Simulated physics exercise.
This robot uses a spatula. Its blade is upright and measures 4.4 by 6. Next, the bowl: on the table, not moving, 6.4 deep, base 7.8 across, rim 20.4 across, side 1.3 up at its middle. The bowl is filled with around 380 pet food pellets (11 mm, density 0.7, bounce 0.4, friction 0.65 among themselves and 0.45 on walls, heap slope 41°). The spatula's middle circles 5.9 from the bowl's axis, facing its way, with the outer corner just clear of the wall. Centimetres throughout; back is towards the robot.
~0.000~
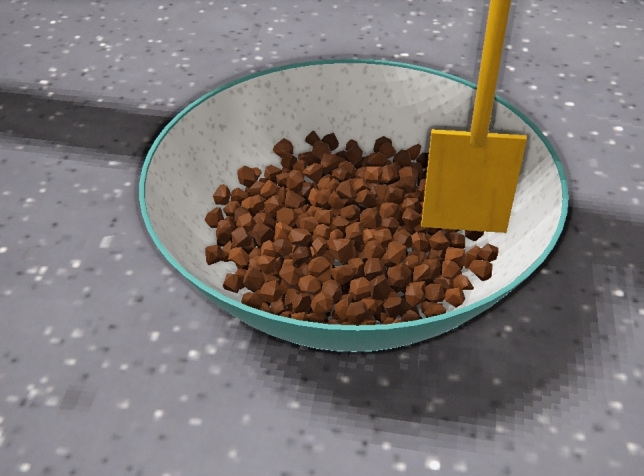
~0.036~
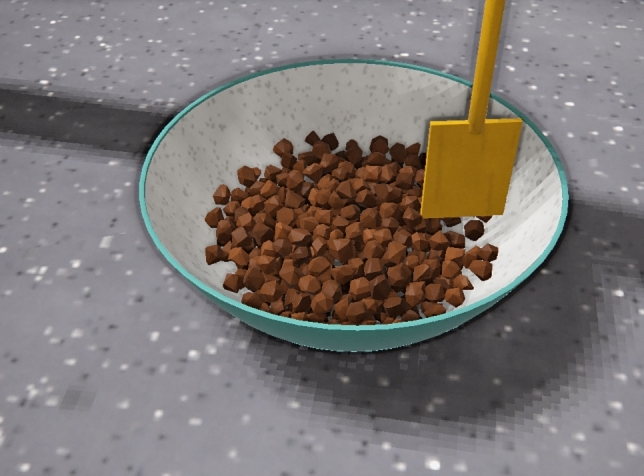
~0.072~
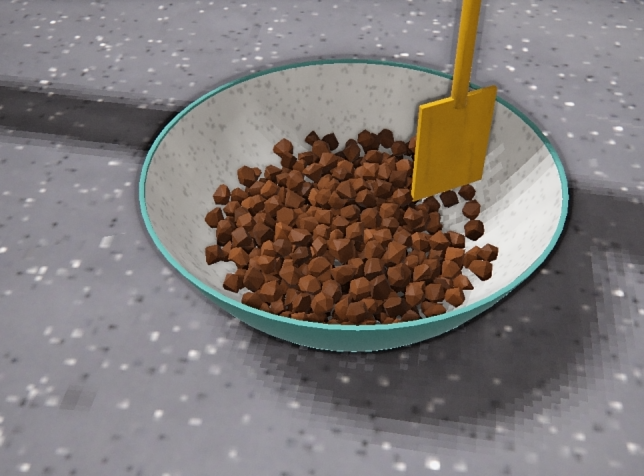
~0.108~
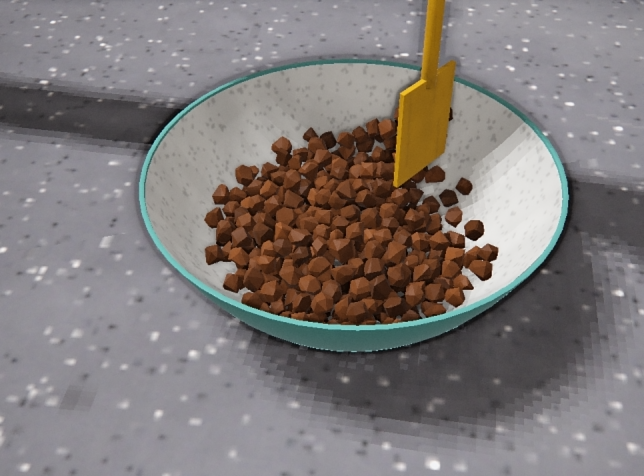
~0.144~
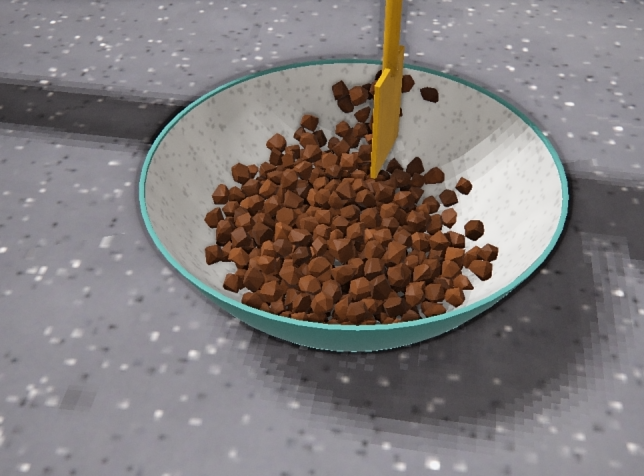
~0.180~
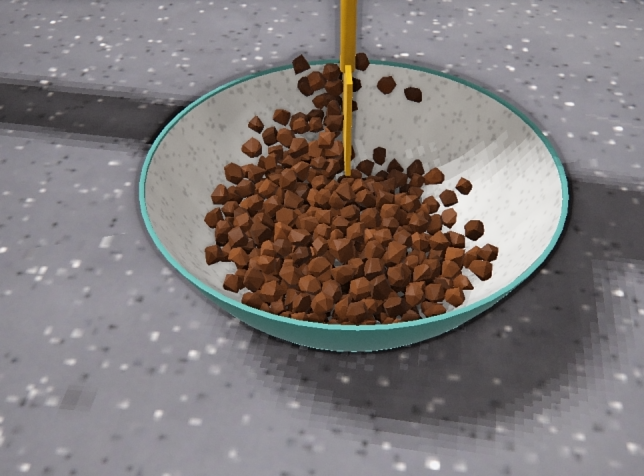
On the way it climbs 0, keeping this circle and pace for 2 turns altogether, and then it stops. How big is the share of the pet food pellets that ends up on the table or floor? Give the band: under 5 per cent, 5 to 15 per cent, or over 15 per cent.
Band: Over 15 per cent.
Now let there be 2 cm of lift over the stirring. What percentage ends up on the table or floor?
About 5 percent.
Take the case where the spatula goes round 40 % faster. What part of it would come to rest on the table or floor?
In that case some 30 per cent.
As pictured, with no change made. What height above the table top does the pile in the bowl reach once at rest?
The top sits some 6.5 cm up.
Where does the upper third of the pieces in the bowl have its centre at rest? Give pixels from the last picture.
Estimated centre: (431, 190).
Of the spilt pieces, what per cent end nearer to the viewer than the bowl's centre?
I'd estimate some 60 per cent.
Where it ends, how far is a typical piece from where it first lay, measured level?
Roughly 8 cm, measured level.
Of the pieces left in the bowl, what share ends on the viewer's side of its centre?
Roughly 40 per cent.
By 0.58 s, 342° round, highest piece 9 above the table; 349 in the bowl, 20 on the table or floor, 12 in flight or on the tool.
By 0.98 s, 226° round, highest piece 8 above the table; 315 in the bowl, 61 on the table or floor, 5 in flight or on the tool.
By 1.38 s, 0° round, highest piece 6 above the table; 298 in the bowl, 83 on the table or floor.
By 2.08 s, 0° round, highest piece 6 above the table; 298 in the bowl, 83 on the table or floor.
Final count, 298 in the bowl, 83 on the table or floor. That is 22 % on the table or floor.
